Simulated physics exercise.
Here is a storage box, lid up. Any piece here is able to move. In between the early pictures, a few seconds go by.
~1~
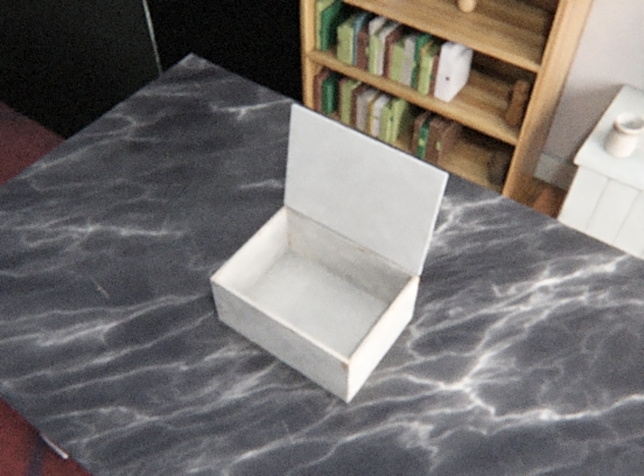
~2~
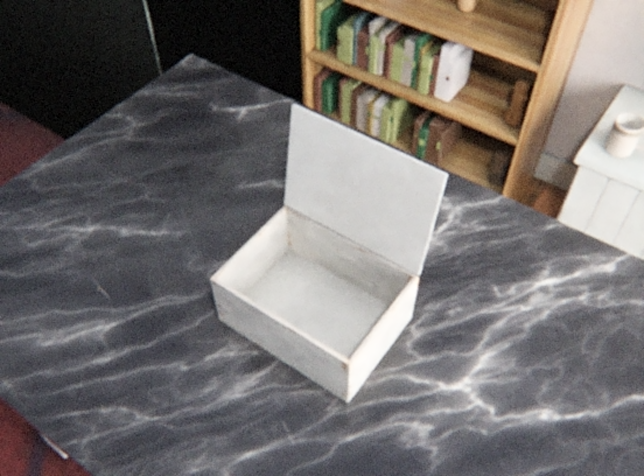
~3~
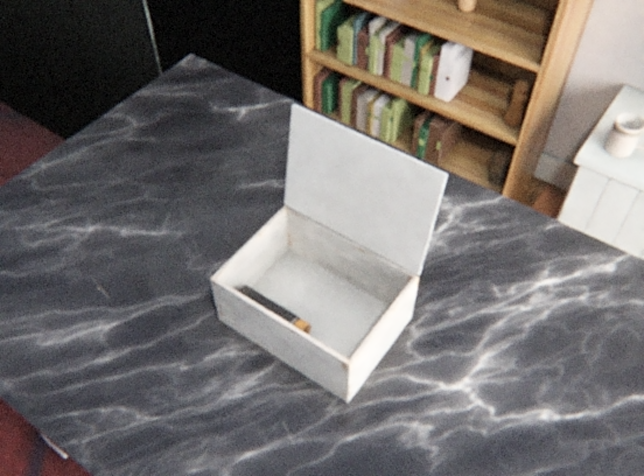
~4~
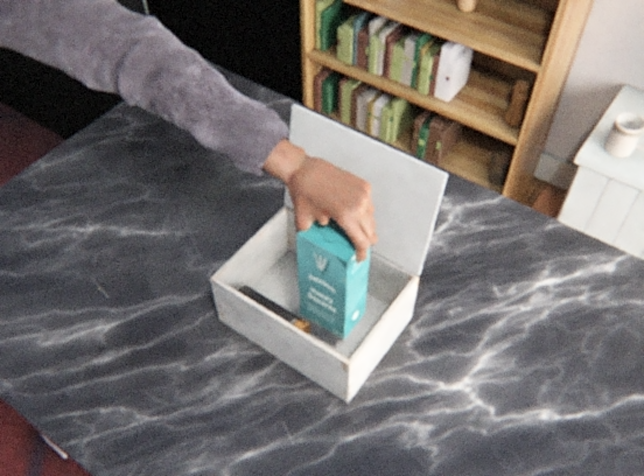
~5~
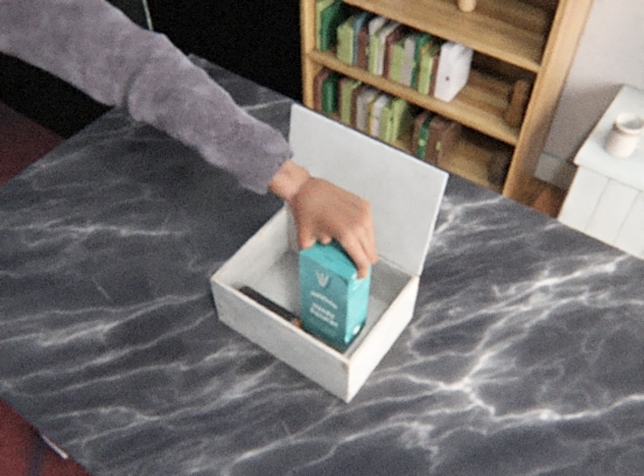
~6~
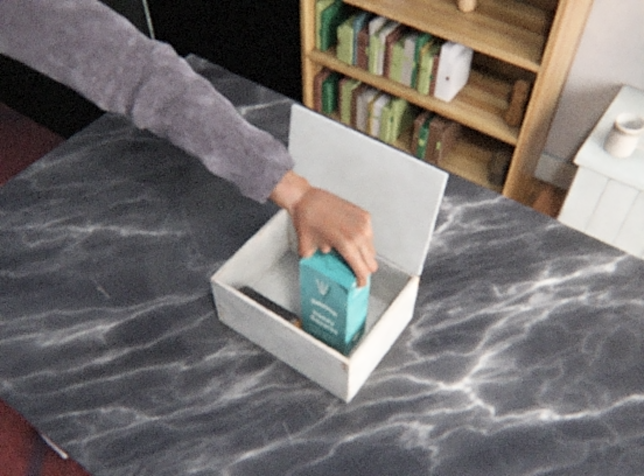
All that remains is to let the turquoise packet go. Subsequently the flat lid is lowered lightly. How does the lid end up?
The lid stays lifted.
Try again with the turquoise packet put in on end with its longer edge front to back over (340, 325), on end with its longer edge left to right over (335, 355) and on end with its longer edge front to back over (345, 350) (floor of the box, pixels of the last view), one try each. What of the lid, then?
Well, the first try leaves the lid standing open, the second leaves it standing open, and the third leaves it standing open.
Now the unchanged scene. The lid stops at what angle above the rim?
Near 35°.
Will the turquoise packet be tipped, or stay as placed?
At the finish the turquoise packet holds its orientation.
Then, 1.20 s on from there, lid starting down; turquoise packet shifted about its own width near (334, 320).
Then, 1.90 s on from there, lid 39° above the rim; turquoise packet shifted about its own width near (334, 320).
In the end, lid 36° above the rim; moved from the start, turquoise packet; black shaker unmoved. At the end, from the last picture's camera, turquoise packet near (334, 320).
